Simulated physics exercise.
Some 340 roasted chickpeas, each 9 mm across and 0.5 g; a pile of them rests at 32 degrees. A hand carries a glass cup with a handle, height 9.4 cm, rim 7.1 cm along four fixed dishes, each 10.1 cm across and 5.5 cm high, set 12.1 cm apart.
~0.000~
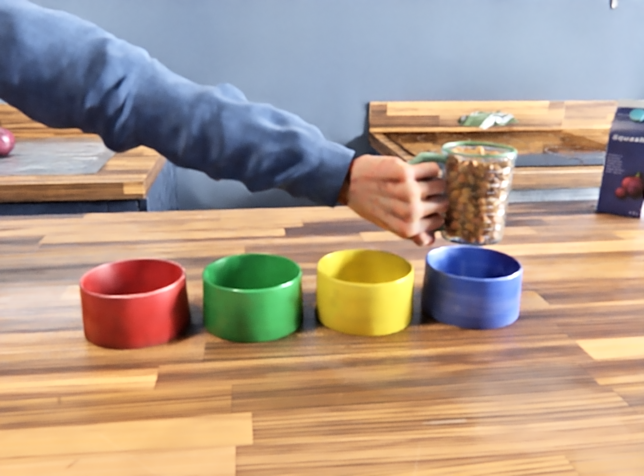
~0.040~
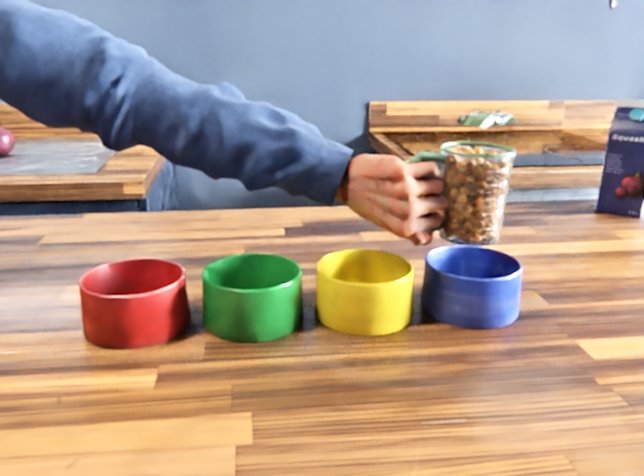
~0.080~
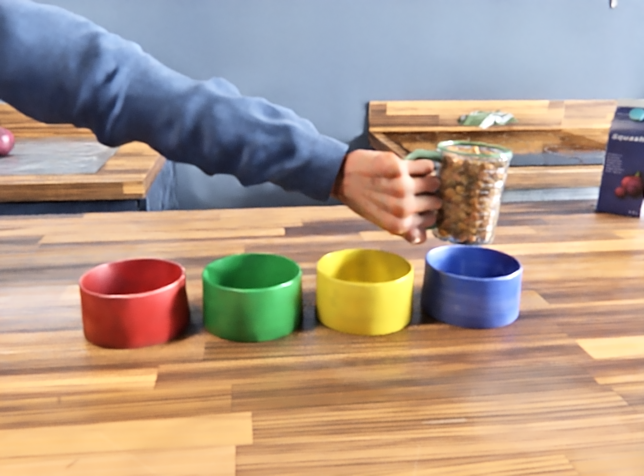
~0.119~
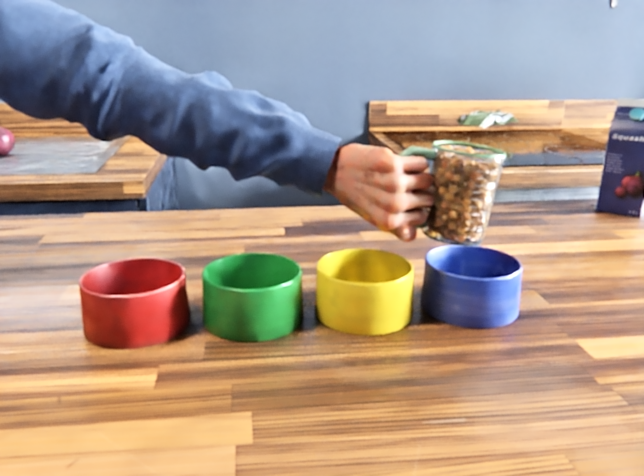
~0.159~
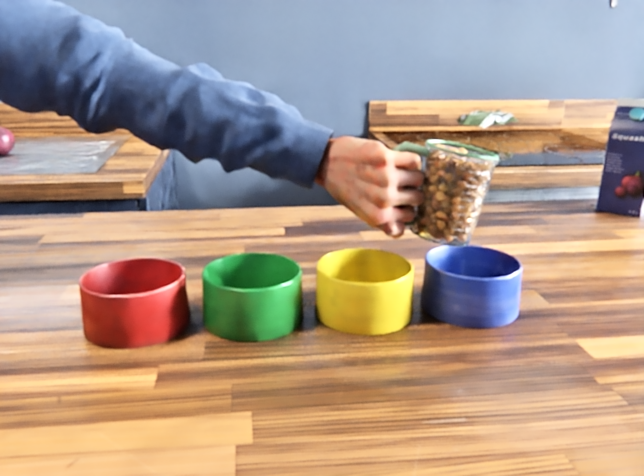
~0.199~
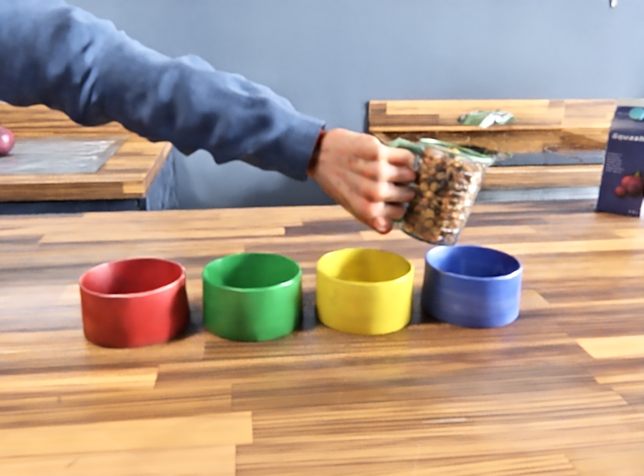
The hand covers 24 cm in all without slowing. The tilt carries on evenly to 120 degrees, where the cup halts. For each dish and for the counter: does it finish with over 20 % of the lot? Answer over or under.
Red under, blue under, green over, yellow under, counter over.
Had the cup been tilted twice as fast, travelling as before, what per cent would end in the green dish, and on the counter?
Then: Green 20, counter 20.
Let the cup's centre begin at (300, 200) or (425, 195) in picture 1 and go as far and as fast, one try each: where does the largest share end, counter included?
The winner: Red, then green.
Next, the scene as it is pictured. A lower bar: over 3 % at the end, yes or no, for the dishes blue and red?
Blue no, red no.
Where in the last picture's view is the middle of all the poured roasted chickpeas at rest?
Near (290, 307).
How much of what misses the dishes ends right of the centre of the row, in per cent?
Roughly 60 per cent.
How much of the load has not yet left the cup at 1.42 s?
About 25 per cent.
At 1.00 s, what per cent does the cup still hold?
About 90 per cent.
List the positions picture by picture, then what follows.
The first picture shows cup at (475, 194), tilt 0 degrees, lip at (512, 149), moved 0.0 cm; middle of the pieces at (475, 191); blue dish at (473, 262); yellow dish at (365, 267); green dish at (252, 271); red dish at (133, 276).
The second picture shows cup at (473, 193), tilt 1 degrees, lip at (510, 149), moved 0.2 cm; middle of the pieces at (473, 191).
The third picture shows cup at (468, 193), tilt 3 degrees, lip at (507, 150), moved 0.7 cm; middle of the pieces at (468, 191).
The fourth picture shows cup at (460, 193), tilt 6 degrees, lip at (501, 152), moved 1.6 cm; middle of the pieces at (461, 191).
The fifth picture shows cup at (450, 193), tilt 10 degrees, lip at (494, 155), moved 2.6 cm; middle of the pieces at (451, 191).
The sixth picture shows cup at (441, 193), tilt 14 degrees, lip at (486, 158), moved 3.7 cm; middle of the pieces at (442, 191); blue dish at (473, 261); yellow dish at (365, 266); green dish at (252, 270); red dish at (133, 276). The cup turns about 105 degrees a second and travels 27 cm a second.
Then, at 0.68 s, tilt 65 degrees; cup holds 100 %.
After 1.00 s, tilt 98 degrees; cup holds 90 %, yellow 5 %.
After 1.42 s, tilt 120 degrees; cup holds 25 %, green 40 %, yellow 5 %.
In the end, at 2.4 s, red 0 %, blue 0 %, green 50 %, yellow 5 %, counter 45 %.
